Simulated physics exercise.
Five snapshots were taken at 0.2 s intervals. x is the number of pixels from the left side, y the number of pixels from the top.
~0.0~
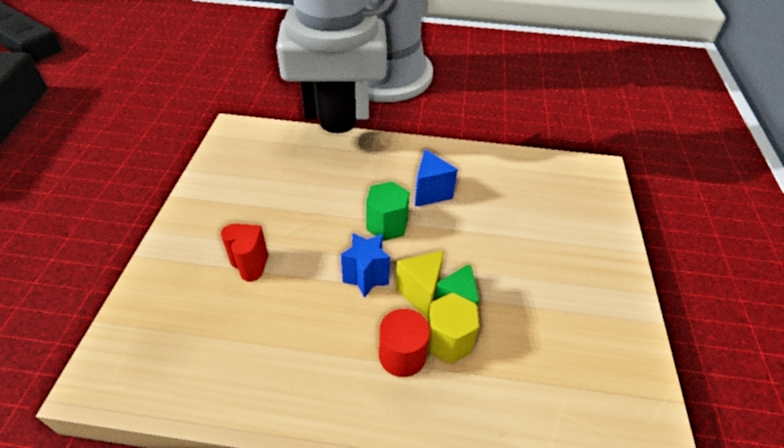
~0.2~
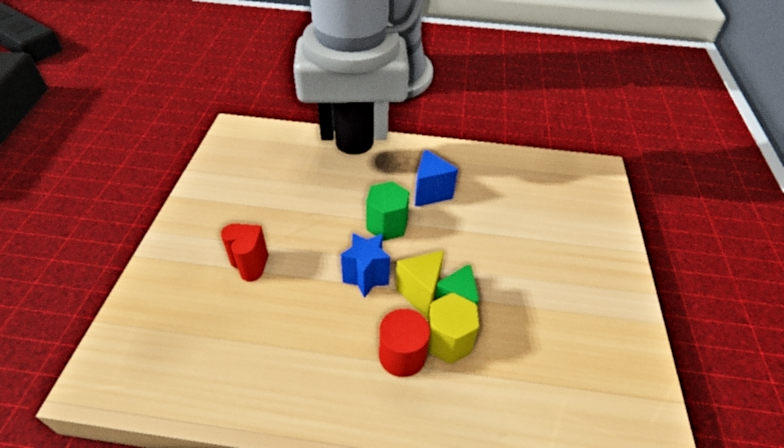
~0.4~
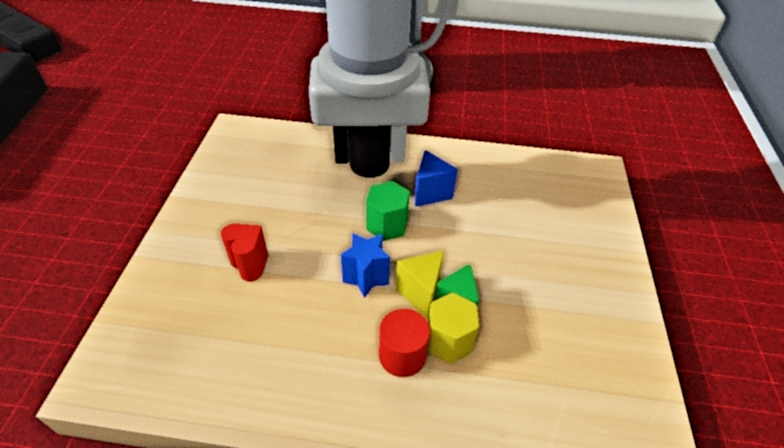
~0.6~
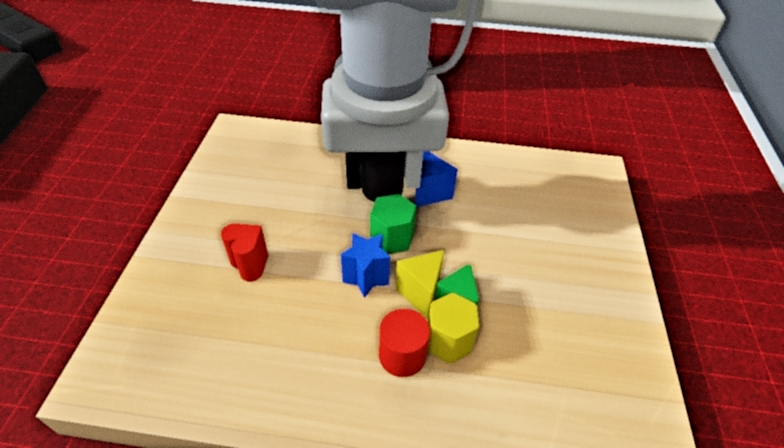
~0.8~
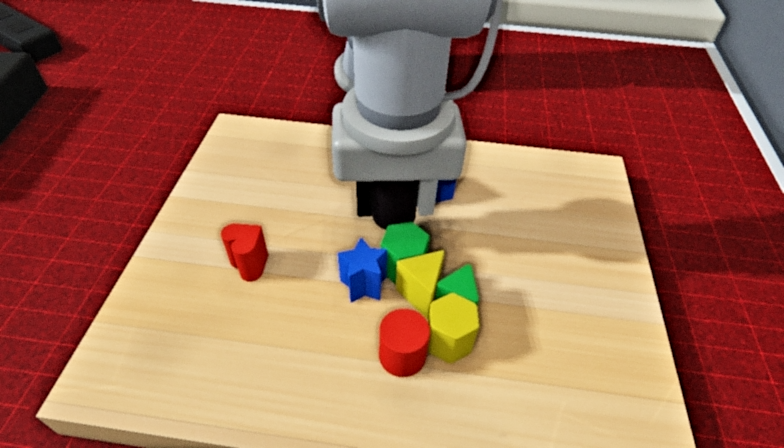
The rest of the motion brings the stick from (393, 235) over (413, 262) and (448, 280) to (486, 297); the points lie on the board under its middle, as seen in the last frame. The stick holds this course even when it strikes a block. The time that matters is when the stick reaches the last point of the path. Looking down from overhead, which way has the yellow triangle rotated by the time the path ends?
Rotation: Clockwise.
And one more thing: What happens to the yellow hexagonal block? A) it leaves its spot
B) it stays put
Answer: A.
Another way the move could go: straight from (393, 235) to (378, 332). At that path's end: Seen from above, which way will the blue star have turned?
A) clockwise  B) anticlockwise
Letter A.
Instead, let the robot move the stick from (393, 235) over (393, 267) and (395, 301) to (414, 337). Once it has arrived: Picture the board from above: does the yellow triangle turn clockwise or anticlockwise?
Seen from overhead, it turns anticlockwise.
The first path, step by step. One third of the way, stick at (415, 243); blue star at (363, 262), turned 30° clockwise; green hexagonal block at (423, 271), turned 15° clockwise; yellow triangle at (433, 305), turned 15° clockwise; yellow hexagonal block at (464, 334), turned 40° anticlockwise; green triangle at (474, 295), turned 50° anticlockwise.
Two thirds of the way, stick at (453, 261); blue star at (363, 262), turned 30° clockwise; green hexagonal block at (443, 289), turned 35° clockwise; yellow triangle at (440, 325), turned 40° clockwise; yellow hexagonal block at (473, 351), turned 65° anticlockwise; green triangle at (485, 301), turned 55° anticlockwise.
At the end, stick at (492, 279); blue star at (363, 262), turned 30° clockwise; green hexagonal block at (447, 292), turned 45° clockwise; yellow triangle at (438, 328), turned 35° clockwise; yellow hexagonal block at (473, 352), turned 70° anticlockwise; green triangle at (488, 302), turned 55° anticlockwise.
